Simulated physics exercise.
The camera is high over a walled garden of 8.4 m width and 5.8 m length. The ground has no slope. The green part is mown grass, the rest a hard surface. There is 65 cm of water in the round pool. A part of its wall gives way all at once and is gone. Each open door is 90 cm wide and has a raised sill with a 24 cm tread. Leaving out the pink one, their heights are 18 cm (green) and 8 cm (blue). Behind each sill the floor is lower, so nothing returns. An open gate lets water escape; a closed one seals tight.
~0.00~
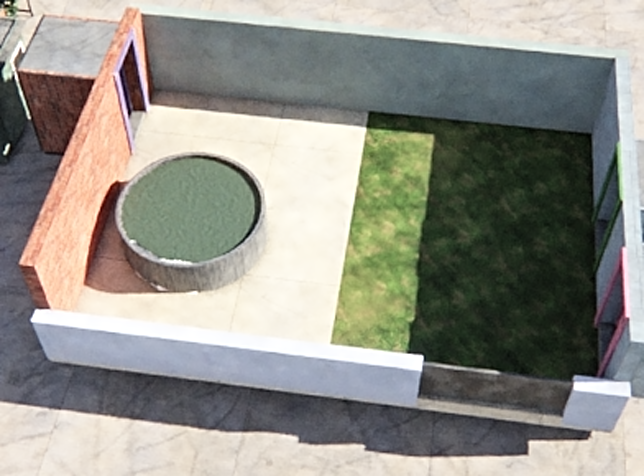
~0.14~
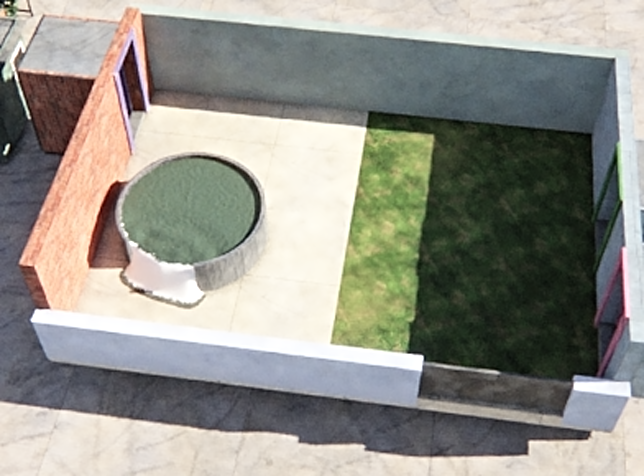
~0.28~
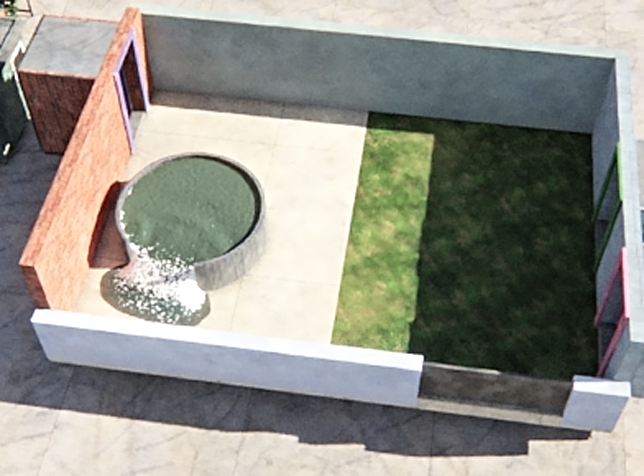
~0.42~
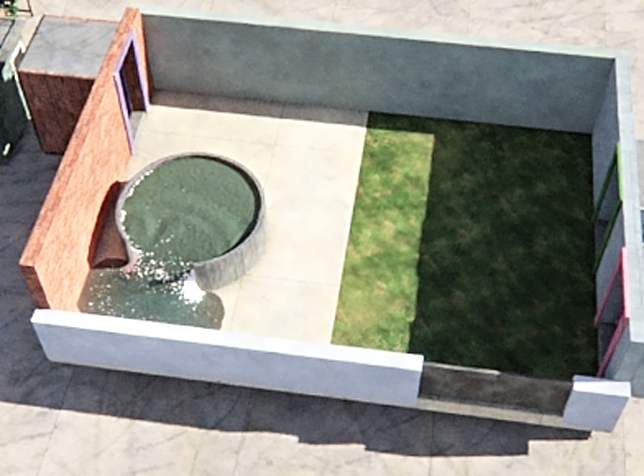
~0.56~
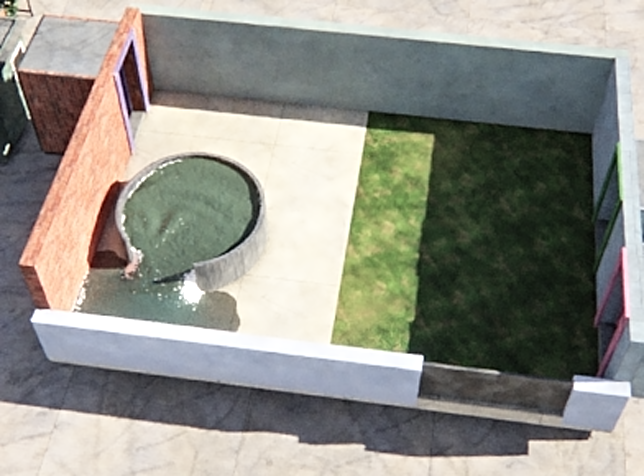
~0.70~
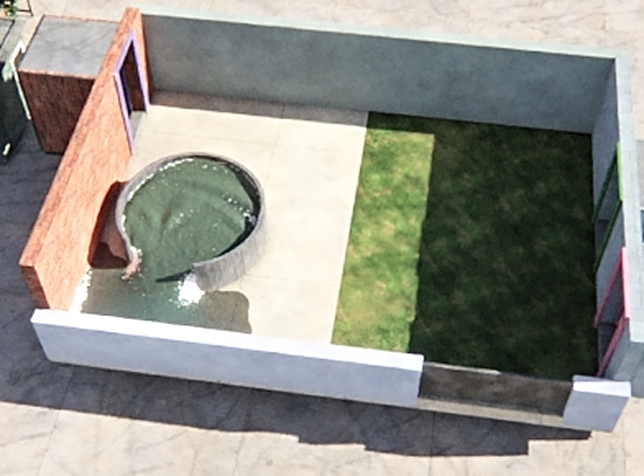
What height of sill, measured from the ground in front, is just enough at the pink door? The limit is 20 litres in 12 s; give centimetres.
Close to 5.5 cm is just enough.
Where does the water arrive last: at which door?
Last comes the green one.
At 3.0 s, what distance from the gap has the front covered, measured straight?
Roughly 5.0 m.
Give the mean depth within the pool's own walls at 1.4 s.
Roughly 44 cm on average.
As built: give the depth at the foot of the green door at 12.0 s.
About 6.0 cm.
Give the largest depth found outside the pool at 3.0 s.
About 38 cm.
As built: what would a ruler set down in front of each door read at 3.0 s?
Depths in cm: Pink 0, green 0, blue 6.
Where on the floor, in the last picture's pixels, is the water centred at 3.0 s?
Around (189, 269).
After 1.4 s water covers 10 % of the floor, deepest (56 cm) near (65, 339); it has not reached the pink door.
After 3.0 s water covers 35 % of the floor, deepest (38 cm) near (100, 242); it has not reached the pink door.
After 12.0 s water covers 100 % of the floor, deepest (11 cm) near (577, 154); 6 cm at the pink door, 0 litres in over its 18 cm sill.
At the pink door as built, the water arrived by 5.7 s and peaked near 9 cm at 7.0 s.
Run again over the same 12 s with other heights there, 27 litres in over 5 cm, 10 litres over 6.5 cm. The limit of 20 litres is kept from about 5.5 cm up.
